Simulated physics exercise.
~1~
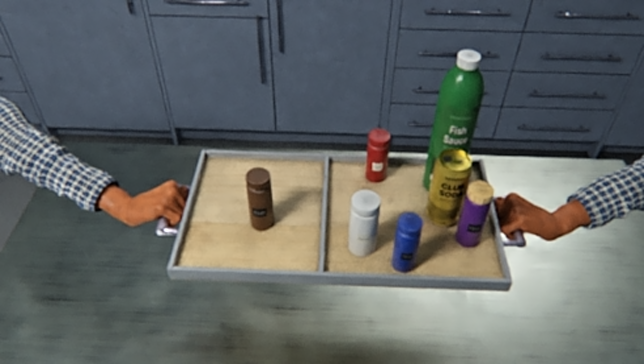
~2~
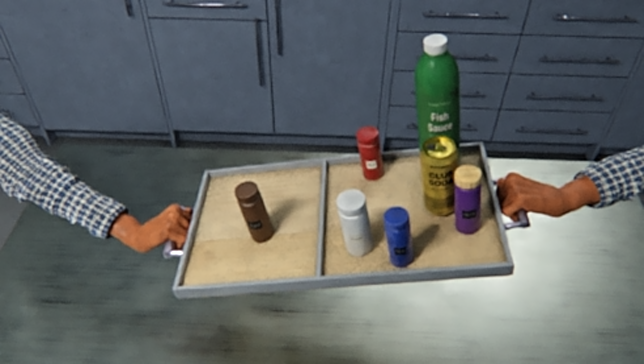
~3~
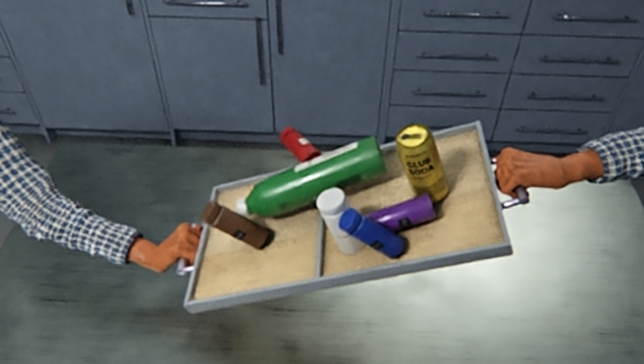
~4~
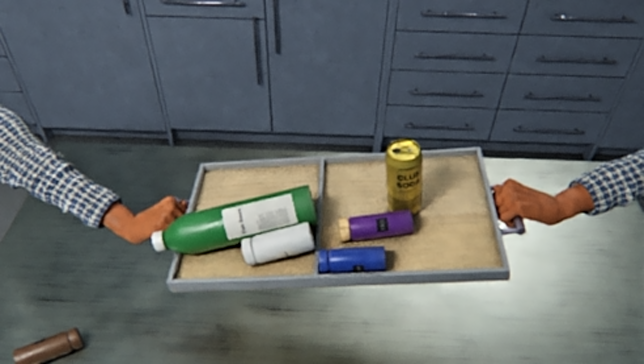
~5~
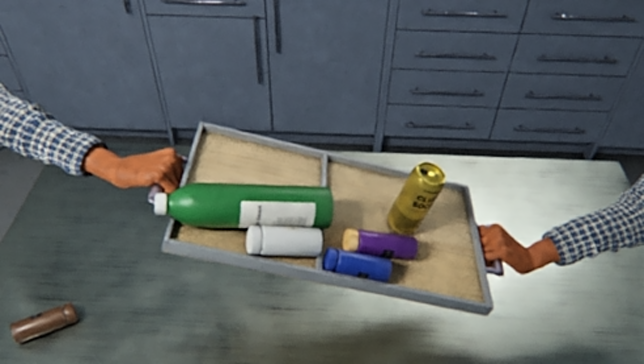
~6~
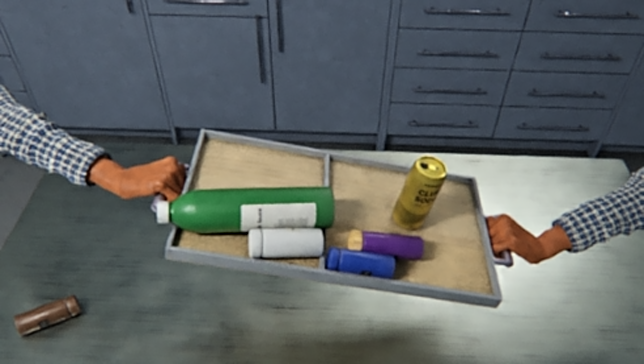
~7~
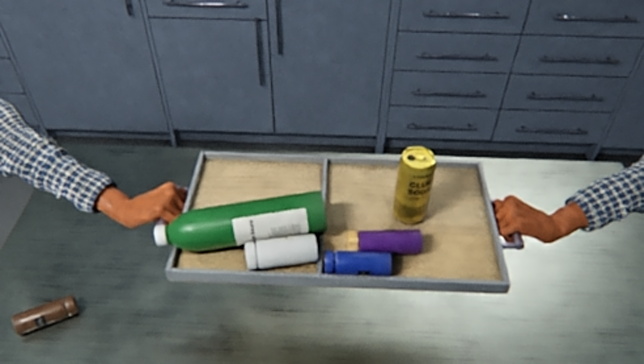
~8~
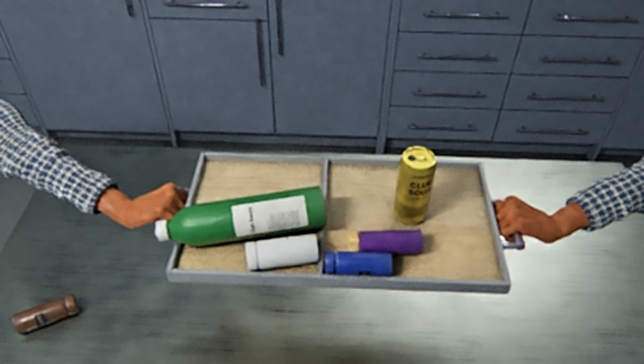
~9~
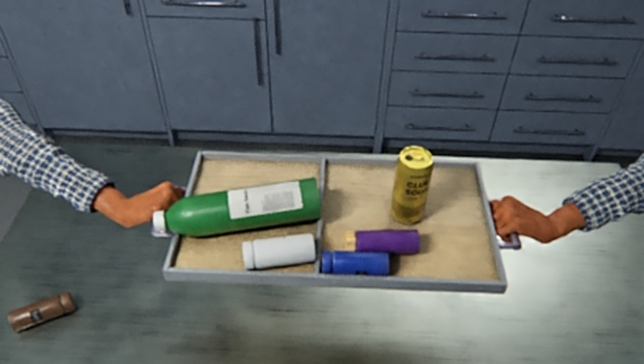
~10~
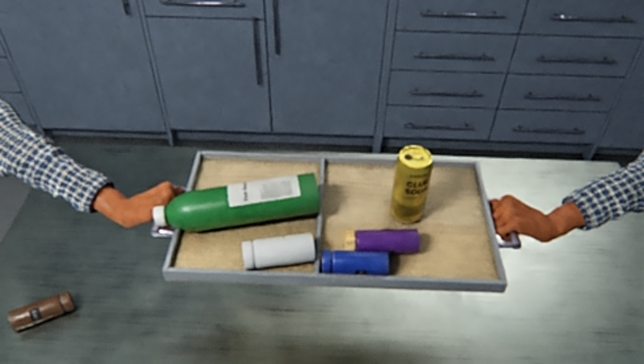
In a kitchen, two hands tilting a tray left then right, bottles toppling, red and brown shakers falling off, yellow can standing.
